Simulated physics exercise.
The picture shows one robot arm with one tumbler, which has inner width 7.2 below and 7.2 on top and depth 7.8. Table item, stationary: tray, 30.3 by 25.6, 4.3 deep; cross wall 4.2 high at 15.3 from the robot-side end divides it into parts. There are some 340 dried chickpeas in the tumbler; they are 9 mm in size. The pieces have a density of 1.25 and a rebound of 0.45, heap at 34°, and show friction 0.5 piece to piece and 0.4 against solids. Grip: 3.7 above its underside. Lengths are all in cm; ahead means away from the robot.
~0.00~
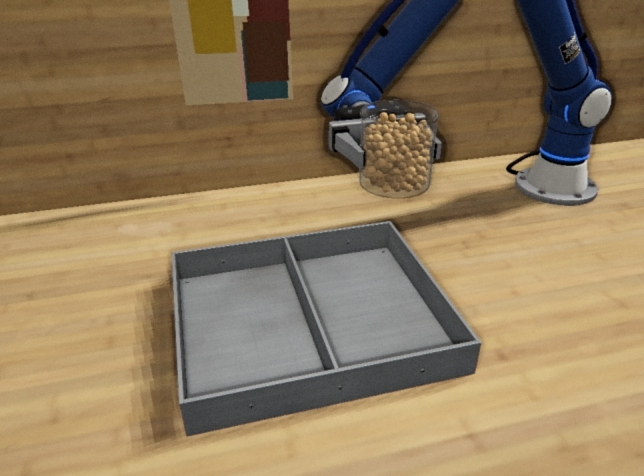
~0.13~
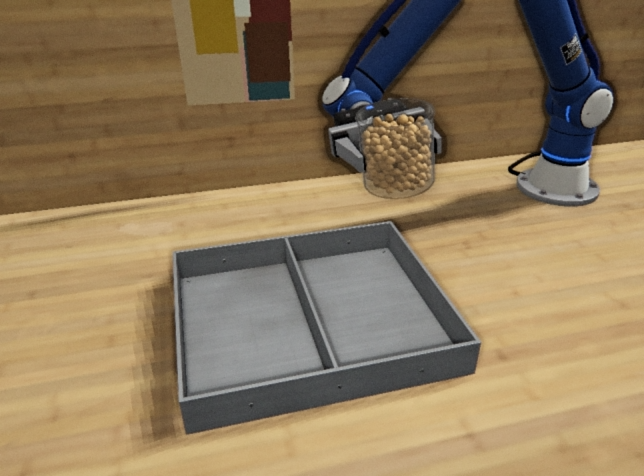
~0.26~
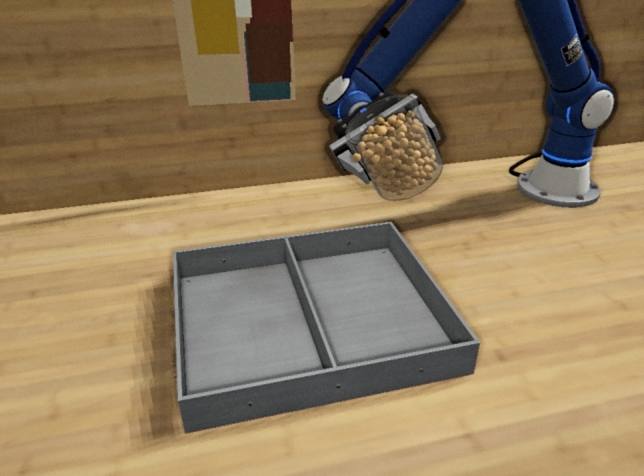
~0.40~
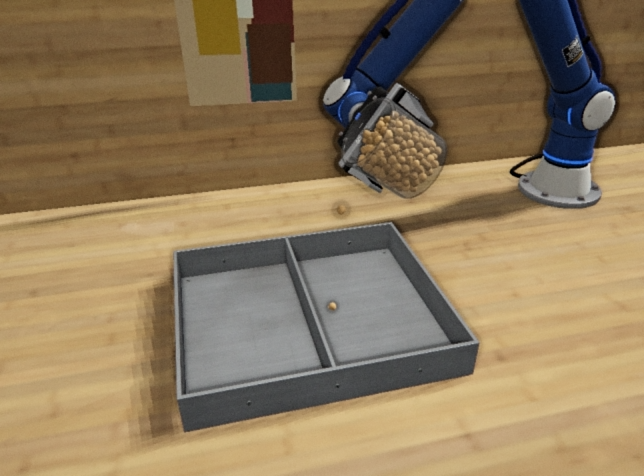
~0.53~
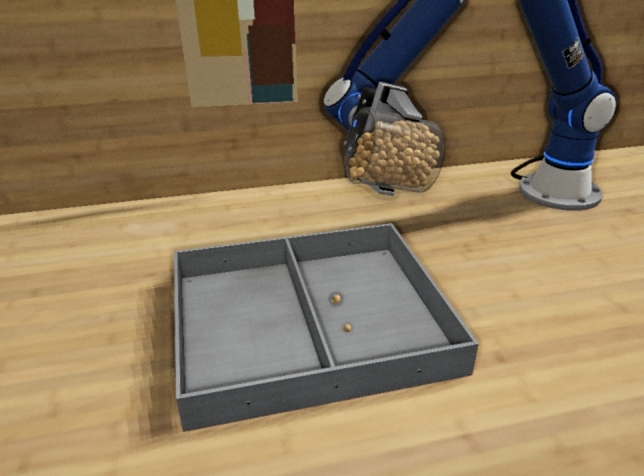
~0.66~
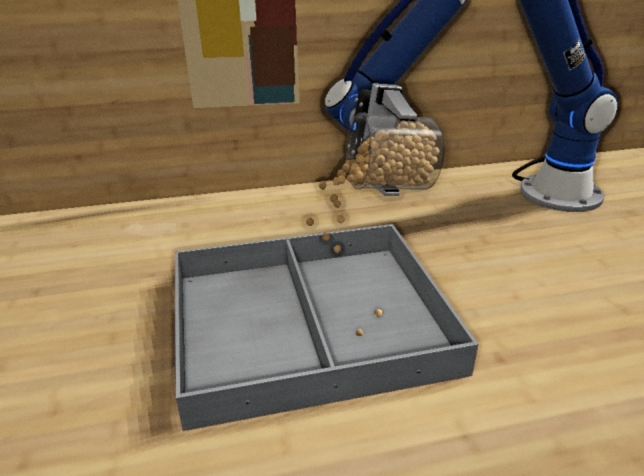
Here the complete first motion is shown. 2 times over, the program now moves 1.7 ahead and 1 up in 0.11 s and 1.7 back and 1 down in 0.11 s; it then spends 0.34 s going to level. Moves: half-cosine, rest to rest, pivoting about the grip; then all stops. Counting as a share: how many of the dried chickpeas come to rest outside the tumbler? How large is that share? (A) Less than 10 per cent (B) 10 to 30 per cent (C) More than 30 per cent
Option C: More than 30 per cent.
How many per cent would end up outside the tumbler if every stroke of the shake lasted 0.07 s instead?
Then about 65 per cent.
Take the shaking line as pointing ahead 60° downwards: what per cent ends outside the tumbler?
About 15 per cent.
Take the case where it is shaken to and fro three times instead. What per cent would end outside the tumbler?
55 per cent or so.
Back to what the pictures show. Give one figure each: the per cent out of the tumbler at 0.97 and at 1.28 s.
25, then 40.
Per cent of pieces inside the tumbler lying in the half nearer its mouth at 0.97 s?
I'd say close to 50 per cent.
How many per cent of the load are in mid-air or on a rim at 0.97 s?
I'd put it near 6 per cent.
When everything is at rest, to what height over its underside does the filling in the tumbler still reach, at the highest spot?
Around 5.5 centimetres above the underside.
After 0.97 s, tilted 82° forward, highest piece 24 above the table; 259 in the tumbler, 43 in the robot-side part, 18 in the far-side part, 22 in flight or on a rim.
After 1.28 s, tilted 36° forward, highest piece 24 above the table; 197 in the tumbler, 92 in the robot-side part, 49 in the far-side part, 4 in flight or on a rim.
After 1.64 s, level, highest piece 23 above the table; 197 in the tumbler, 93 in the robot-side part, 52 in the far-side part.
After 2.69 s, level, highest piece 23 above the table; 197 in the tumbler, 93 in the robot-side part, 52 in the far-side part.
At rest, 197 in the tumbler, 93 in the robot-side part, 52 in the far-side part. That is 42 % outside the tumbler.
